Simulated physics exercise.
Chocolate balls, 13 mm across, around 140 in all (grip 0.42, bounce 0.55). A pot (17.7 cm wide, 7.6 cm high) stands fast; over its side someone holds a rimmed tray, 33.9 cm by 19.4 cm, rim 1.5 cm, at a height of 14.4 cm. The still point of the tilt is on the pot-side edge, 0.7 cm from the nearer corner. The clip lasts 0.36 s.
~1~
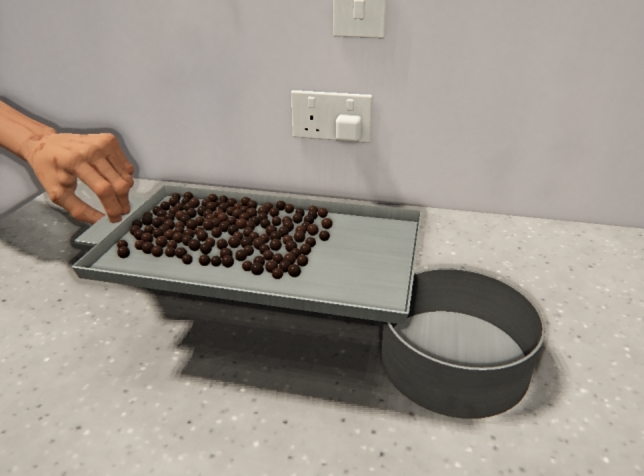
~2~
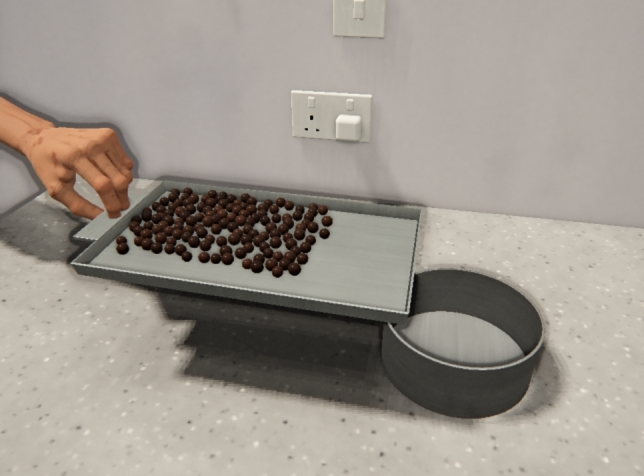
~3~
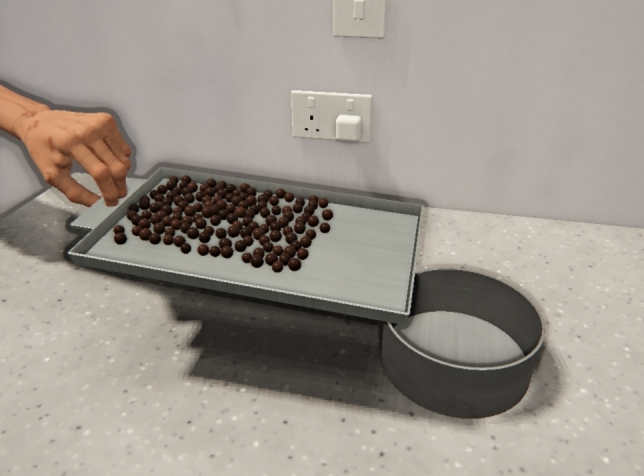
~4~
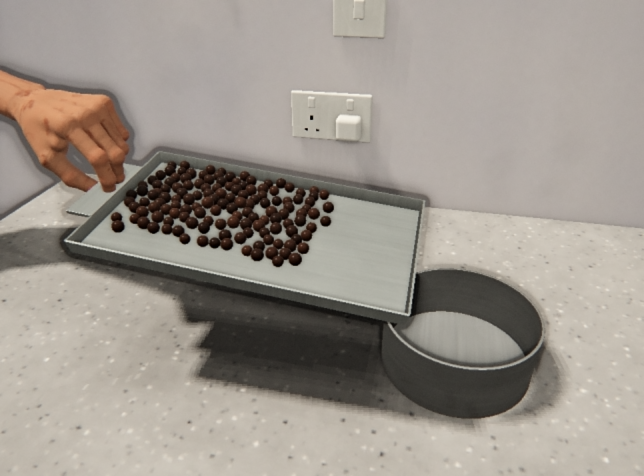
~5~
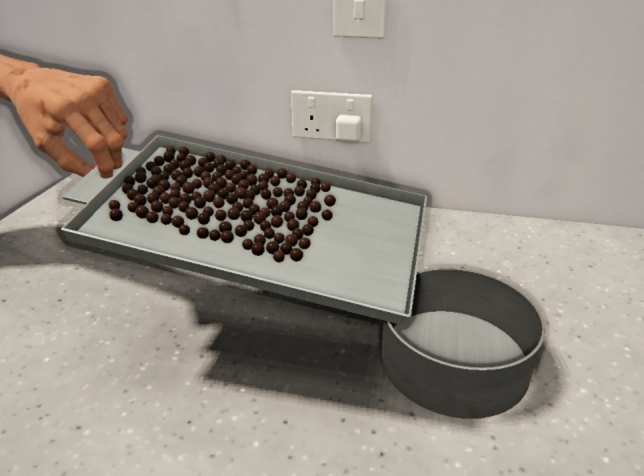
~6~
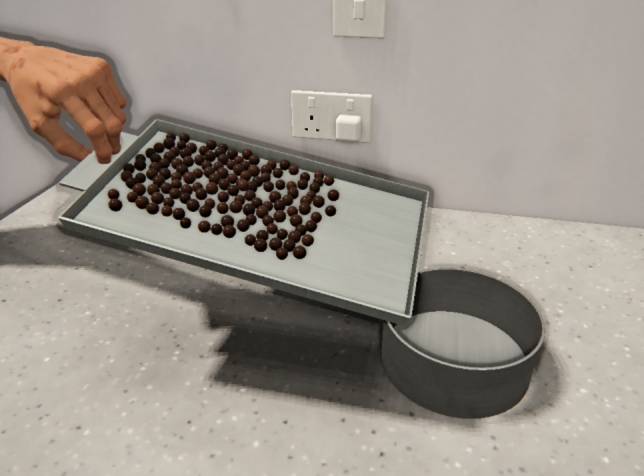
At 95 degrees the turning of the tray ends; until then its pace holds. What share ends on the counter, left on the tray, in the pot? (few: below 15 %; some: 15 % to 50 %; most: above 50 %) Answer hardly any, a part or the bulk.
Counter the bulk, tray hardly any, pot hardly any.
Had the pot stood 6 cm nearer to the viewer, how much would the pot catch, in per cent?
It would be near 45 per cent.
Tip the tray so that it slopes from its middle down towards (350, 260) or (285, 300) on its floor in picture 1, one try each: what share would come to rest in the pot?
Some 80 and 0 per cent.
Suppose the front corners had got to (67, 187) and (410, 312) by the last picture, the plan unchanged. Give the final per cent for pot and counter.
Pot 80, counter 20.
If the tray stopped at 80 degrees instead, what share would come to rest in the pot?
Then about 0 per cent.
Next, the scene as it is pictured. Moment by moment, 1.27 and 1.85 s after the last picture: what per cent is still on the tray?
About 90, 5.
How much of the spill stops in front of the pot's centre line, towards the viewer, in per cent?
Roughly 100 per cent.
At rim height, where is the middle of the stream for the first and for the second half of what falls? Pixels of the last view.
First near (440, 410), later near (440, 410).
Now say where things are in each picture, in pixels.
The first picture shows tray tilt 0 degrees, front corners at (76, 266) and (405, 311); middle of the pieces at (225, 227); pot at (462, 312).
The second picture shows tray tilt 1 degrees, front corners at (75, 262) and (405, 311); middle of the pieces at (224, 224).
The third picture shows tray tilt 4 degrees, front corners at (72, 252) and (406, 312), lowest corner right front; middle of the pieces at (224, 215).
The fourth picture shows tray tilt 8 degrees, front corners at (69, 240) and (407, 313), lowest corner right front; middle of the pieces at (223, 204).
The fifth picture shows tray tilt 11 degrees, front corners at (66, 228) and (407, 313), lowest corner right front; middle of the pieces at (223, 194).
The sixth picture shows tray tilt 15 degrees, front corners at (63, 216) and (408, 314), lowest corner right front; middle of the pieces at (224, 185); pot at (462, 312).
Then, 0.76 s after the last picture, tilt 52 degrees; the tray holds 95 %, the pot 0 %.
Then, 1.27 s after the last picture, tilt 77 degrees; the tray holds 90 %, the pot 0 %.
Then, 1.85 s after the last picture, tilt 95 degrees; the tray holds 5 %, the pot 0 %.
In the end, counter 100 %, tray 0 %, pot 0 %.
